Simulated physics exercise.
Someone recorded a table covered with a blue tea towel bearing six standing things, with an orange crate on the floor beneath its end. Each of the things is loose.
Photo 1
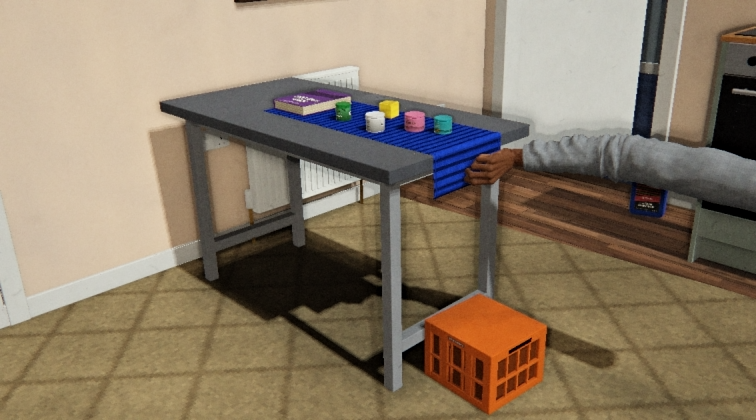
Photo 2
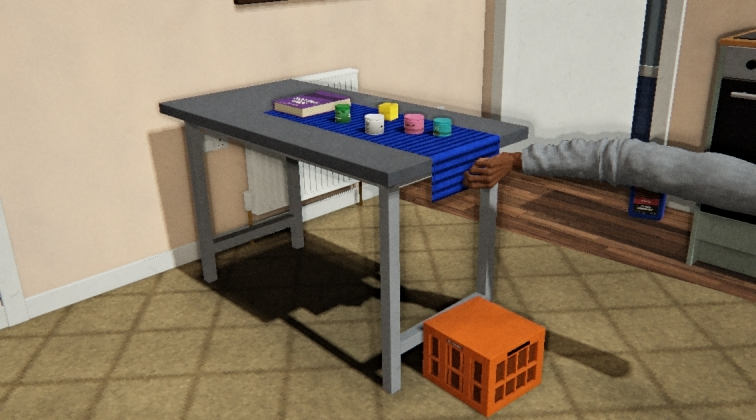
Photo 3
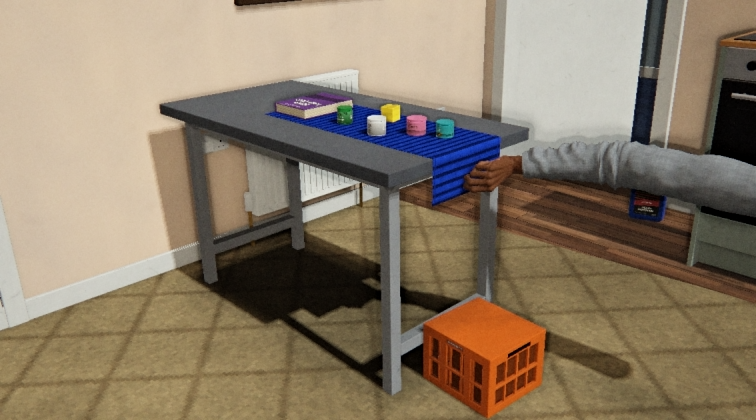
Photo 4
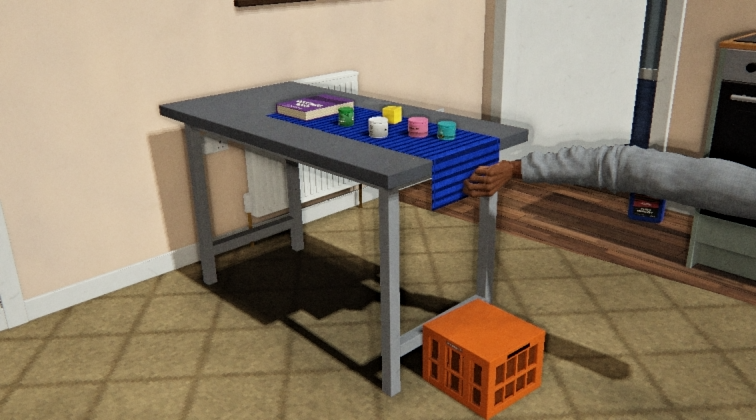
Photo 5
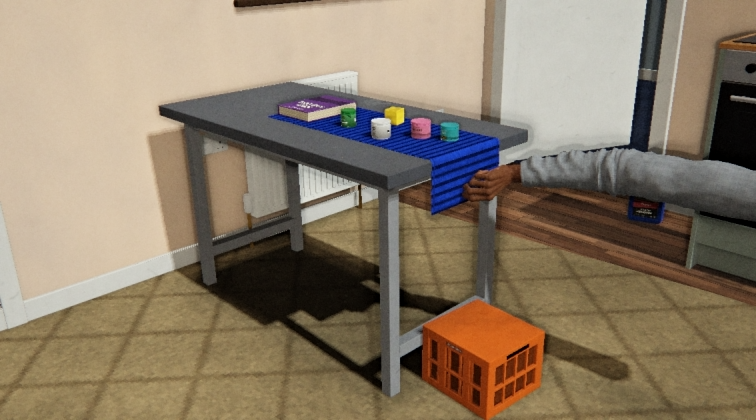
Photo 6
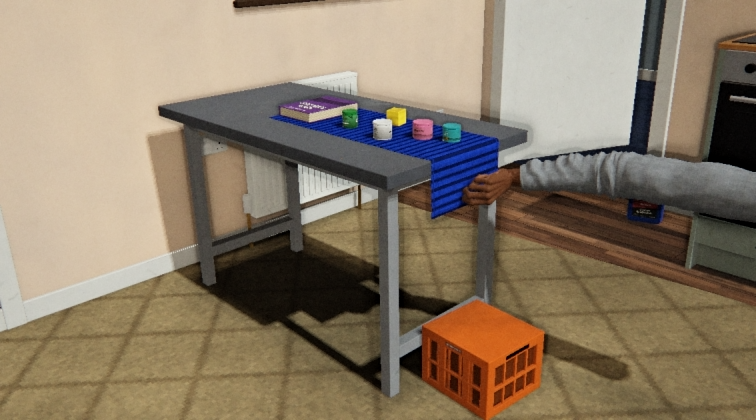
A hand slowly pulling a blue cloth down over a grey table's end, the pots, yellow cube and purple book shifting slightly along.
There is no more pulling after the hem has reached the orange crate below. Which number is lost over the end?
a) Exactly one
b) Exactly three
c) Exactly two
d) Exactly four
Option d: Exactly four.
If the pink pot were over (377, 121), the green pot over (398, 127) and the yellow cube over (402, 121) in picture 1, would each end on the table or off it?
In the end the pink pot is no longer on top, the green pot is no longer on top, and the yellow cube is no longer on top.
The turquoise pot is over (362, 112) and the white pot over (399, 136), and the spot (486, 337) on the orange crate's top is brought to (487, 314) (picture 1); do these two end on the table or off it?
The turquoise pot stays aboard, and the white pot does not stay aboard.
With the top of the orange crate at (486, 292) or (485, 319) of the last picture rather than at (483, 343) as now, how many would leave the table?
That would make 2 and 3.
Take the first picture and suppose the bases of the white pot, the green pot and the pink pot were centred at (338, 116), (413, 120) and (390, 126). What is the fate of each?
My call: The white pot hangs on; the green pot takes a tumble; the pink pot takes a tumble.
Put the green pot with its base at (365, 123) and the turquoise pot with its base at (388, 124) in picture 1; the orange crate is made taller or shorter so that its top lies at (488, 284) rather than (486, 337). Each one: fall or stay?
The green pot stays aboard; the turquoise pot stays aboard.
Soon after, hem near (466, 271); turquoise pot and pink pot gone.
After that, hem near (466, 305); turquoise pot, pink pot and white pot gone.
In the end, hem on the crate; turquoise pot, pink pot, white pot and yellow cube gone. It carries off four.
